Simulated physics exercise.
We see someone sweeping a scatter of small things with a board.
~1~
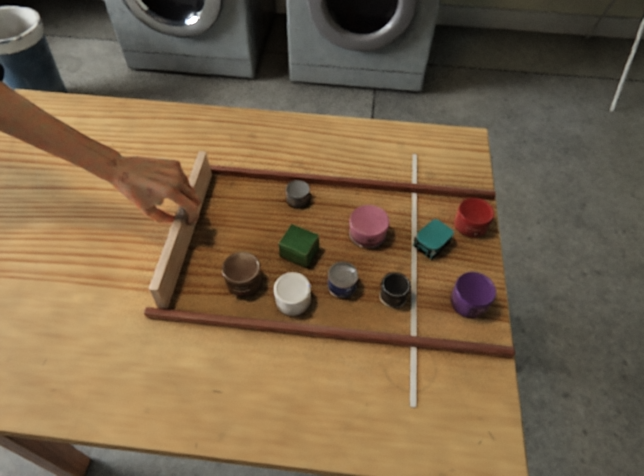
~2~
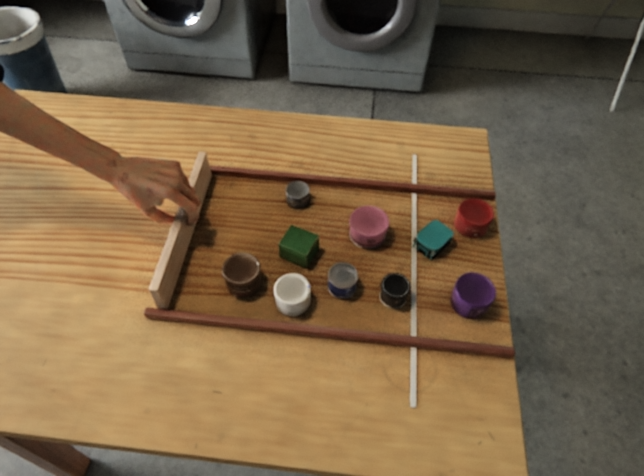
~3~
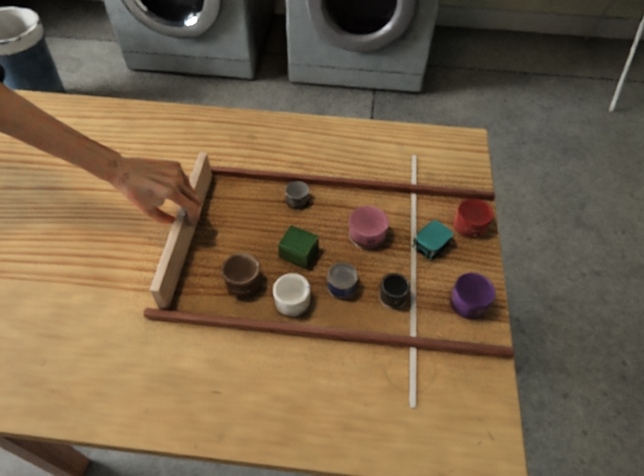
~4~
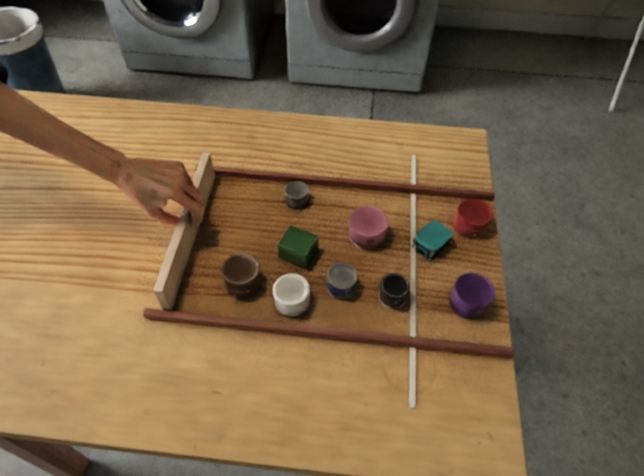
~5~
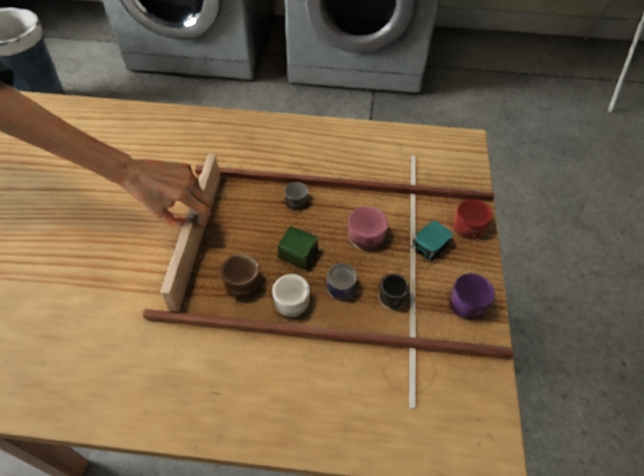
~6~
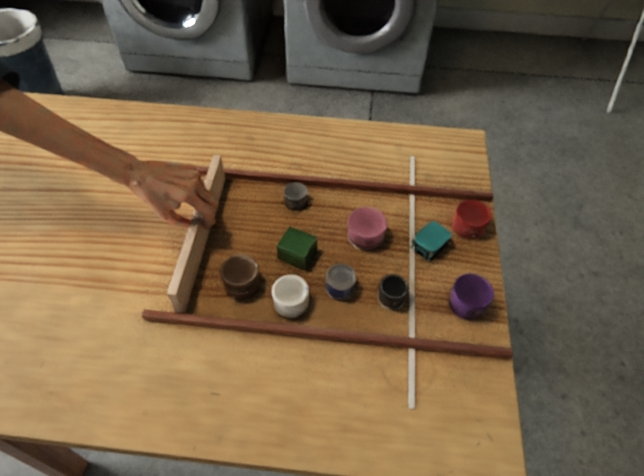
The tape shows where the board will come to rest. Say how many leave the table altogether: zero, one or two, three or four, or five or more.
In the end the number that fall off is zero.
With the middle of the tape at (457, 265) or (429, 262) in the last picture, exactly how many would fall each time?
In that order 3 and 0.
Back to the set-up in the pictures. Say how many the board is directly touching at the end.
The number is 5.
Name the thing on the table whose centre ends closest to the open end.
It is the purple tub.
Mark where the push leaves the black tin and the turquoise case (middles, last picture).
About (459, 308), and the other about (462, 249).
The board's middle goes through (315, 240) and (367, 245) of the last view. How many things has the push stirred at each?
The counts are 5 and 7.
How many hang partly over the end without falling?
That would be 0.
Soon after, none off yet; red tub at rest near (471, 219); purple tub at rest near (471, 297); turquoise case at rest near (431, 241).
At rest, the number that fall off is zero.
